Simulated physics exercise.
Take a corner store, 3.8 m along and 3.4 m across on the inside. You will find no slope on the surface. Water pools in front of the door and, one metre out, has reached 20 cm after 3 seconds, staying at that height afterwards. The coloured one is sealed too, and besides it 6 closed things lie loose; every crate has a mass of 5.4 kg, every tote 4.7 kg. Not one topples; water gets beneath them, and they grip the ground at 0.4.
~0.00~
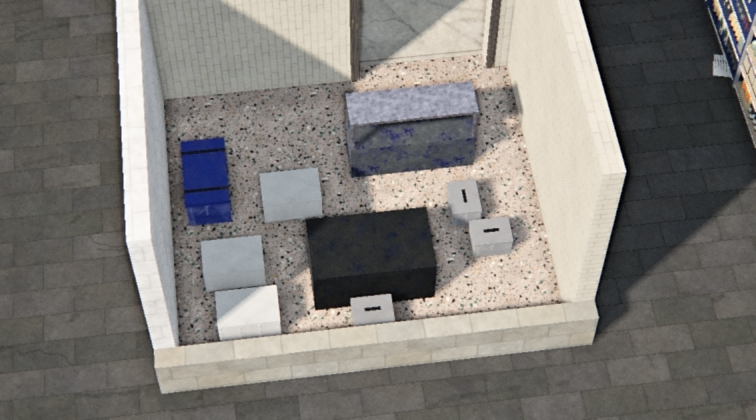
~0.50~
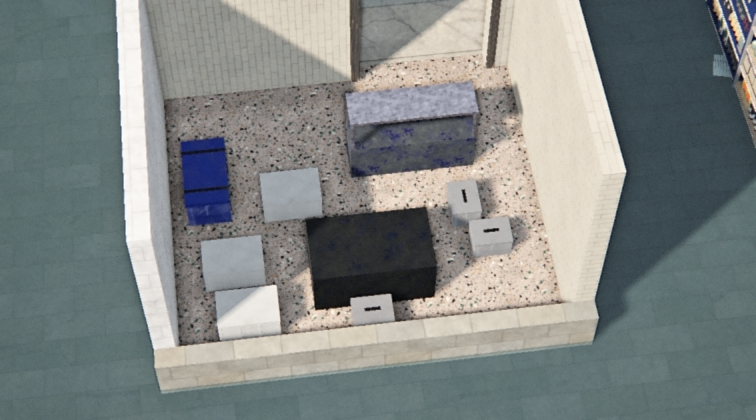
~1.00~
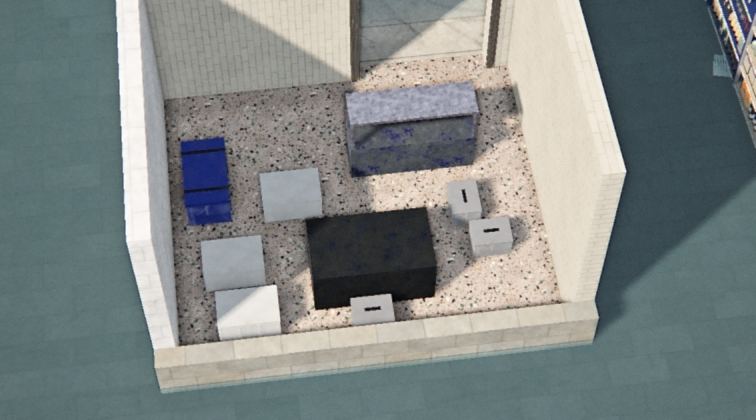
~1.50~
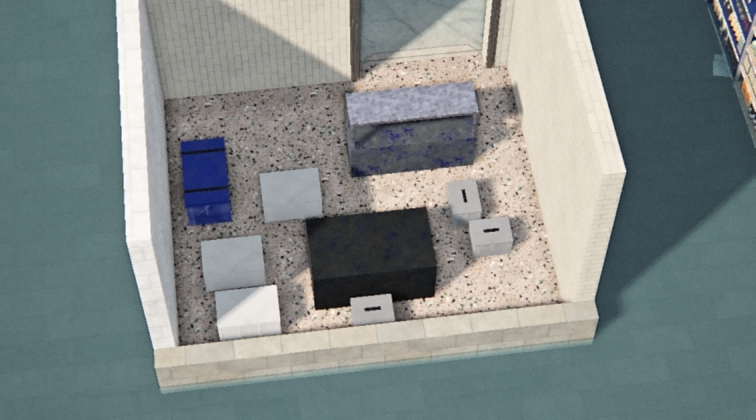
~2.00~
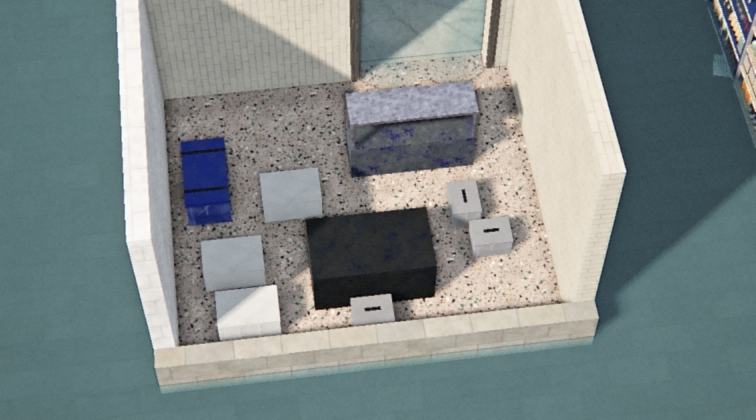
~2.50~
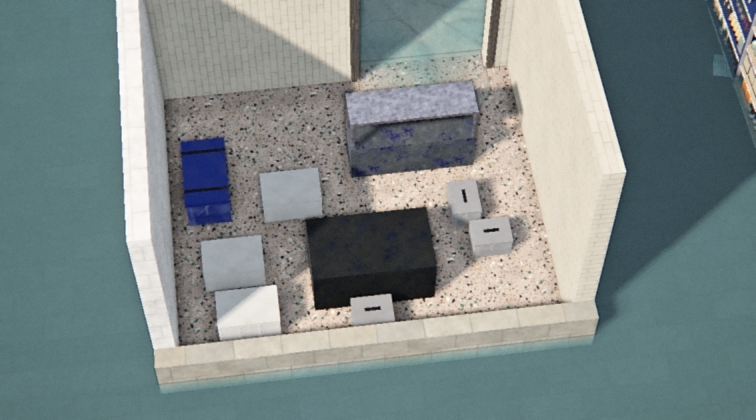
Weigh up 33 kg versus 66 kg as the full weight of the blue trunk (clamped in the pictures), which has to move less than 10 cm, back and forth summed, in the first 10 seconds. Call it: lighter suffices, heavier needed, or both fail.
Heavier needed.
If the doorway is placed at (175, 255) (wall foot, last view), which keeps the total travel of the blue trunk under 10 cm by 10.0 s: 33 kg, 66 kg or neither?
Lab note: Upper mass required.
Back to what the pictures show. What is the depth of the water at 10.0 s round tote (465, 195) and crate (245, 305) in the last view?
About 6 and 14 cm.
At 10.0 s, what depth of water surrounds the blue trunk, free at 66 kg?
Around 12 cm.
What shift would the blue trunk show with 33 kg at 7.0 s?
About 10 cm.
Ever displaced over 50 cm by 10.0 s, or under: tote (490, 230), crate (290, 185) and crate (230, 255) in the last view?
First above the mark, second above the mark, third below the mark.
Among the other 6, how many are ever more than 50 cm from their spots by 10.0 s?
The tally stands at 4.
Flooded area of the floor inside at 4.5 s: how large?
Flooded: Near 5.5 m2.
After 3.5 s the blue trunk would be 0 cm from its start with 33 kg and 0 cm from its start with 66 kg; 0 cm of water round it then.
After 4.5 s the blue trunk would be 0 cm from its start with 33 kg and 0 cm from its start with 66 kg; 2 cm of water round it then.
After 7.0 s the blue trunk would be 14 cm from its start with 33 kg and 0 cm from its start with 66 kg; 8 cm of water round it then.
After 10.0 s the blue trunk would be 84 cm from its start with 33 kg and 0 cm from its start with 66 kg; 12 cm of water round it then.
